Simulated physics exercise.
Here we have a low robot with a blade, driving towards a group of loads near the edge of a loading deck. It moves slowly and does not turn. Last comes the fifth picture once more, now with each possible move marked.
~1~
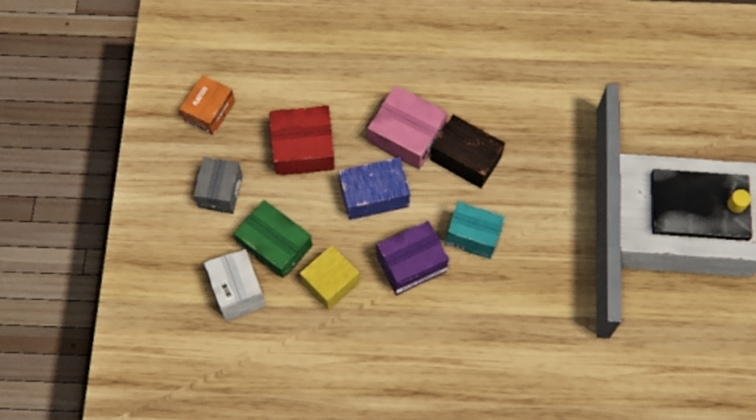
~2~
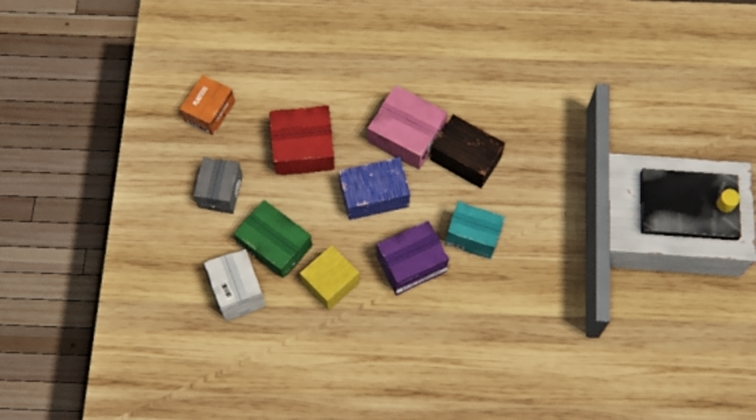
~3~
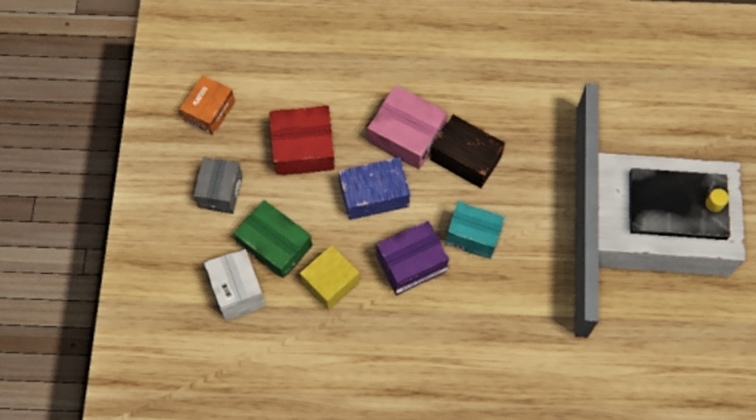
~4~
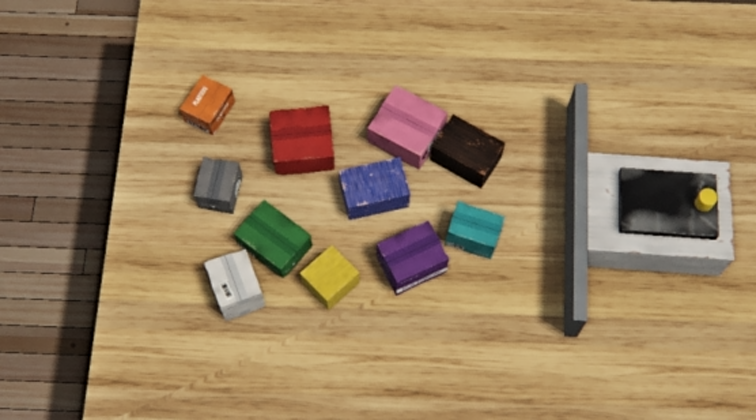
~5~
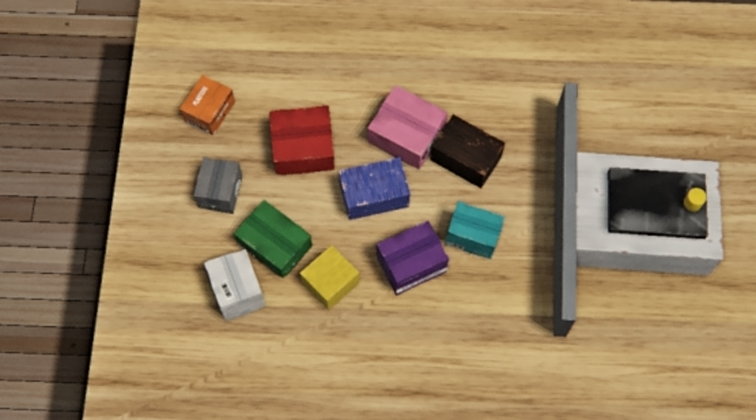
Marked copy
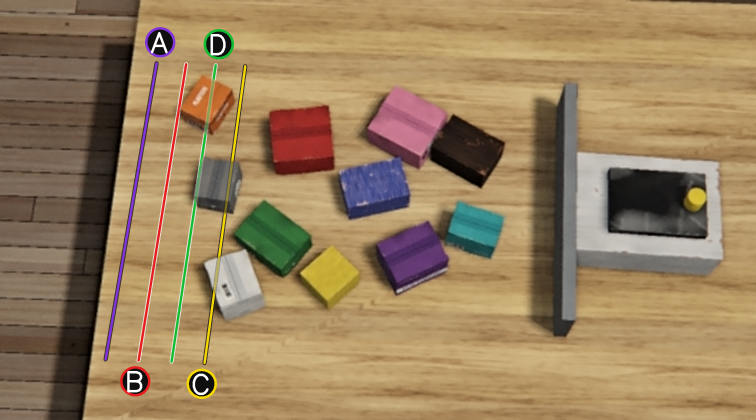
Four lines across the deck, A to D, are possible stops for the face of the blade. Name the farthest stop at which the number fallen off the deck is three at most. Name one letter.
It can go as far as D.
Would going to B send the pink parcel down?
No.
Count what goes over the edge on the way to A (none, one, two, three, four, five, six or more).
Six or more.
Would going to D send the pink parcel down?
No.
On the marked copy, A at (133, 203); B at (164, 204); C at (226, 207); D at (195, 205).
Taking D. A third of the way, robot (515, 197); pink parcel (351, 107); purple box (387, 265).
Two thirds of the way, robot (379, 192); grey box (182, 181); orange box (193, 93).
When it is over, robot (272, 188); white parcel over the edge; grey box over the edge; three fallen.
As for the rest, A drops nine; B drops six; C is within the limit but short.
